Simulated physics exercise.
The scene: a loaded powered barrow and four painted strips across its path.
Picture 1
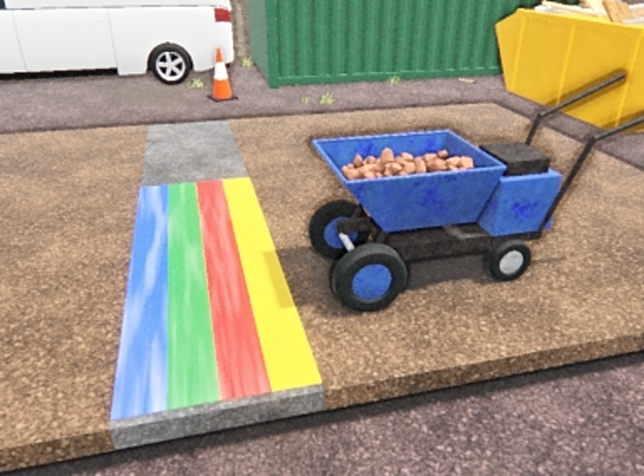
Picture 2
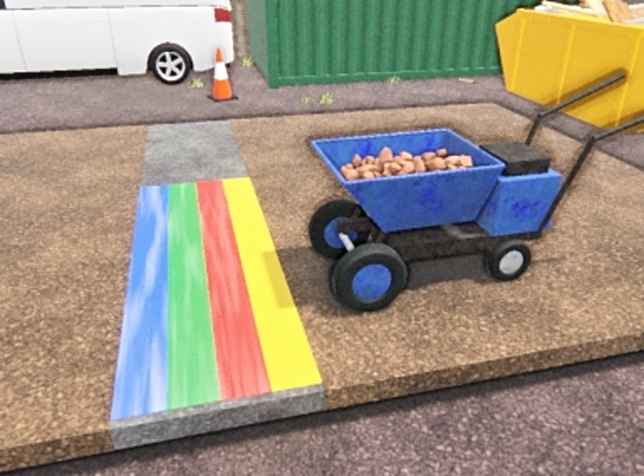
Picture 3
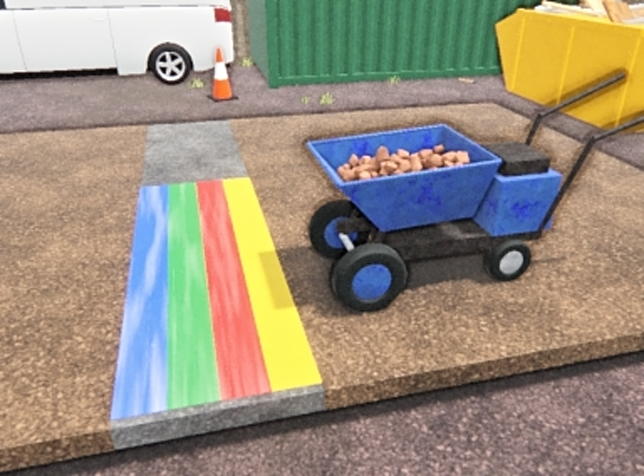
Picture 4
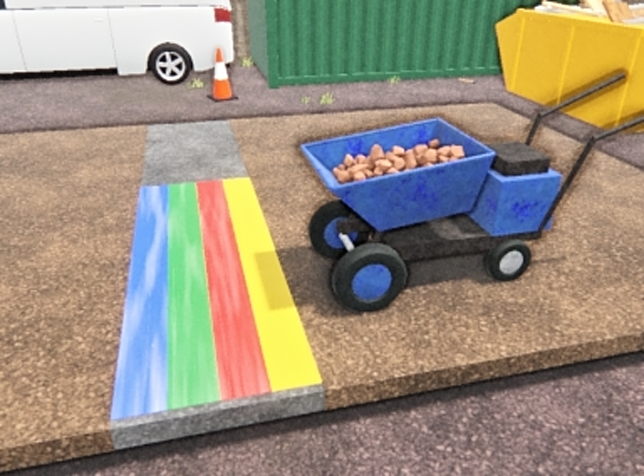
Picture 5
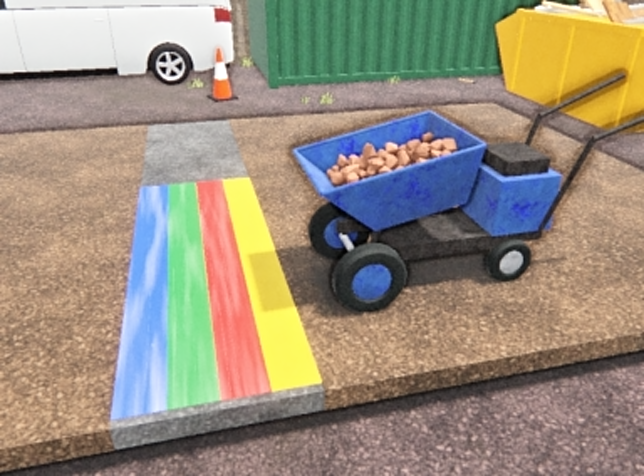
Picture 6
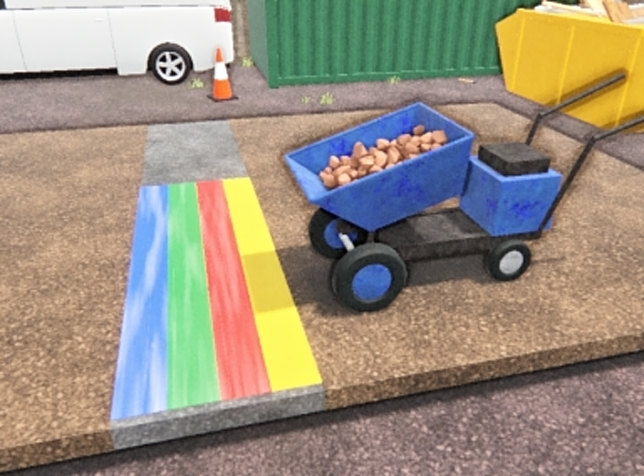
In a paved yard seen from slightly above by a still camera, a white van, an orange cone, a green container and a yellow skip stand at the back. A blue powered barrow loaded with brownish rubble sits at right, facing blue, green, red and yellow strips at left. The barrow's wheels stay put while its tray, level at first, gradually tilts forward to the left, its rear rising.
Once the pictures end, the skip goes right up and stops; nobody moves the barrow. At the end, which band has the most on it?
Most covered: The red band.
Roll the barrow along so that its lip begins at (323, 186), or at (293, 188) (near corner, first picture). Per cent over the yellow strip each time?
First some 0, then 0 per cent.
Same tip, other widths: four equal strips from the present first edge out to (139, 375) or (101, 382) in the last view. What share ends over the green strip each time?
First some 30, then 30 per cent.
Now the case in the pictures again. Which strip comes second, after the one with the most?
Next in line is the green strip.
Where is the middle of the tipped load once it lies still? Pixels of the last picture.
At about (213, 296).
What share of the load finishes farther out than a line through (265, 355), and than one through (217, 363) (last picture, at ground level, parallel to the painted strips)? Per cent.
About 90 and 50 per cent.
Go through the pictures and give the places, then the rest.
In the first frame, lip of the skip near (346, 183), level; top of the load near (410, 173), lumps of rubble; yellow strip near (286, 347); red strip near (240, 354); green strip near (192, 362); blue strip near (142, 370).
In the second frame, lip of the skip near (344, 184), level; top of the load near (409, 172).
In the third frame, lip of the skip near (339, 186), tipped barely; top of the load near (417, 165).
In the fourth frame, lip of the skip near (331, 189), tipped a little; top of the load near (412, 162).
In the fifth frame, lip of the skip near (322, 194), tipped a little; top of the load near (428, 163).
In the sixth frame, lip of the skip near (311, 201), tipped clearly; top of the load near (419, 157); yellow strip near (286, 347); red strip near (240, 354); green strip near (192, 362); blue strip near (142, 370).
Shortly afterwards, skip tipped steeply; the whole lot in the skip.
Next, skip tipped right over; the bulk in the skip; a little over the red strip; only a few over the green strip; only a few falling.
Some moments later, skip tipped right over; near a quarter in the skip; only a few over the yellow strip; near a third over the red strip; near a quarter over the green strip; a little over the blue strip; only a few off the paint.
In the end, skip tipped right over; only a few in the skip; a little over the yellow strip; near a third over the red strip; near a quarter over the green strip; a little over the blue strip; only a few off the paint.
